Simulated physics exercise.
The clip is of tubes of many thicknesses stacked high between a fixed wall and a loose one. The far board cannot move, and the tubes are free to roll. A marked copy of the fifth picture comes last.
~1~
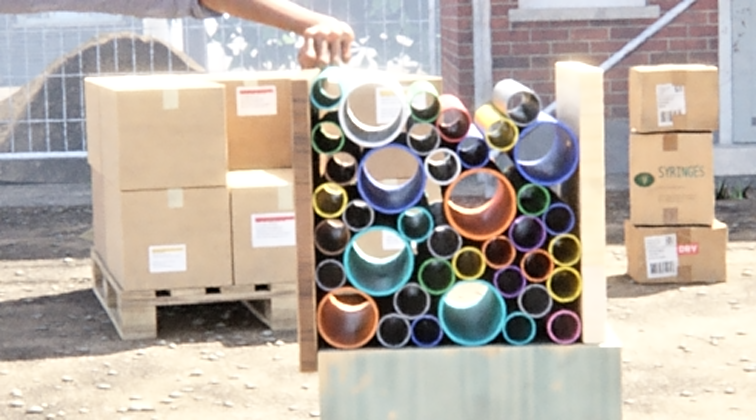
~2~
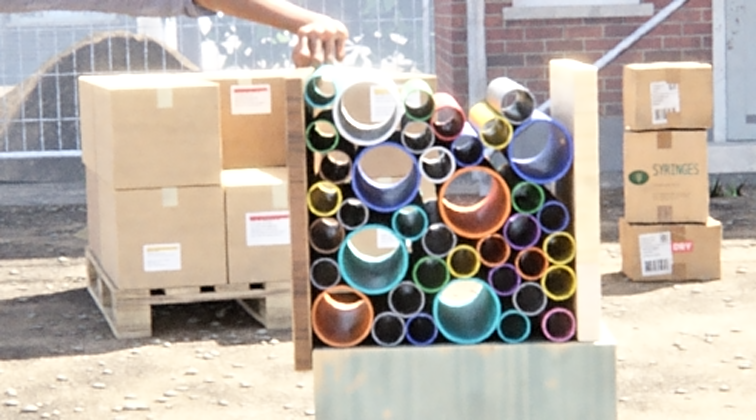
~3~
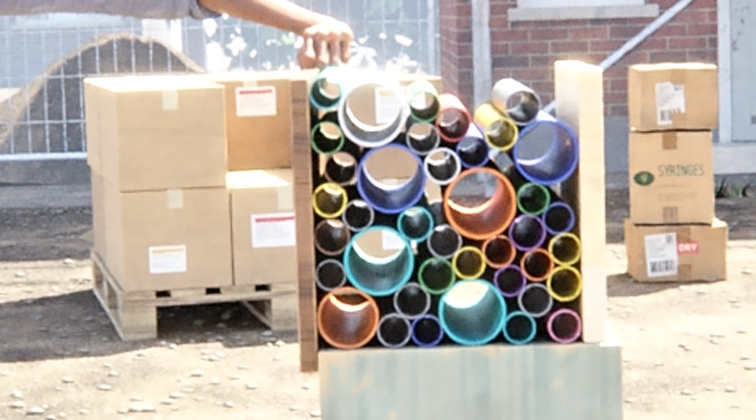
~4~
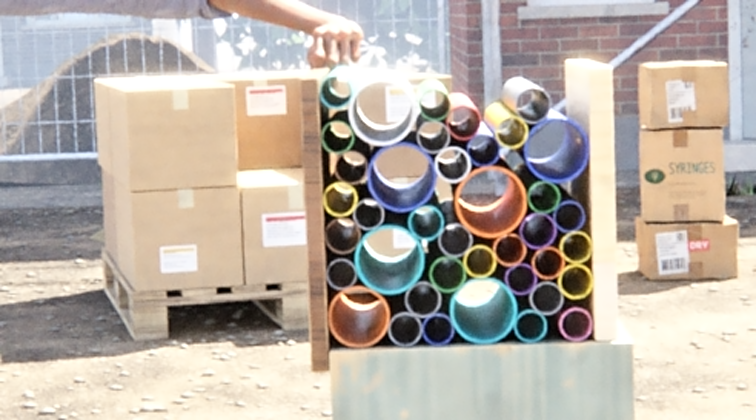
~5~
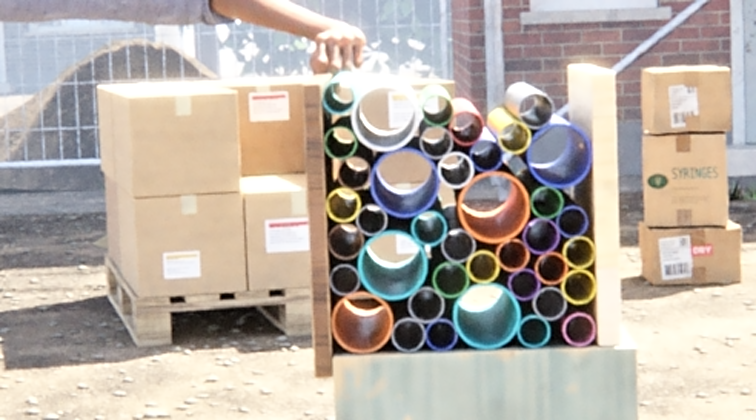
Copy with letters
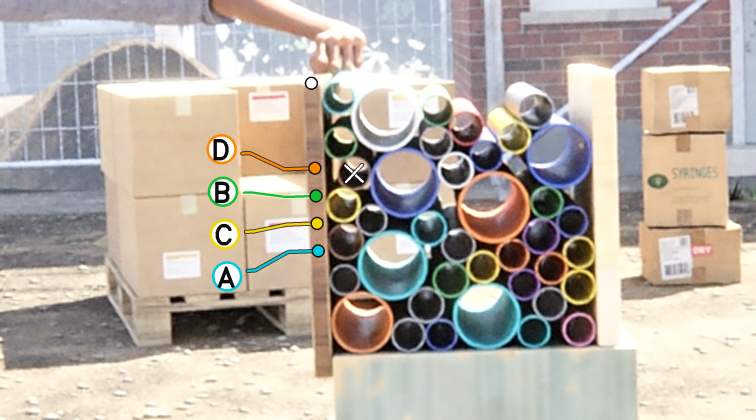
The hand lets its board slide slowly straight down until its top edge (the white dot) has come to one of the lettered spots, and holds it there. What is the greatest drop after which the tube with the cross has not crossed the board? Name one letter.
Stop at C.
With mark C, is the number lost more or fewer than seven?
Fewer than seven.
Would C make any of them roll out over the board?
At C: Yes.
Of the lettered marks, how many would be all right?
Three of the four.
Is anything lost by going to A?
At A: Yes.
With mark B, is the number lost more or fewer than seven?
At B, fewer than seven.
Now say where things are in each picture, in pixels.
The first frame shows side board (311, 209); an orange tube (347, 318); a pink tube (564, 327).
The second frame shows a pink tube (559, 325); a green tube (432, 274).
The third frame shows a brown tube (332, 237); a turquoise tube (415, 224).
The fourth frame shows a brown tube (351, 168); a white tube (382, 112).
The fifth frame shows a yellow tube (515, 138); side board (325, 214); an orange tube (362, 323).
On the marked copy, A at (318, 251); B at (316, 196); C at (317, 223); D at (315, 168); the cross at (354, 174); the white dot at (311, 83).
Taking C. A third of the way, top of the board (325, 157).
Two thirds of the way, top of the board (327, 222).
When it is over, top of the board (327, 222), three out over the board, the crossed one still inside.
As for the rest, A lets the crossed one out; B keeps the crossed one inside; D keeps the crossed one inside.
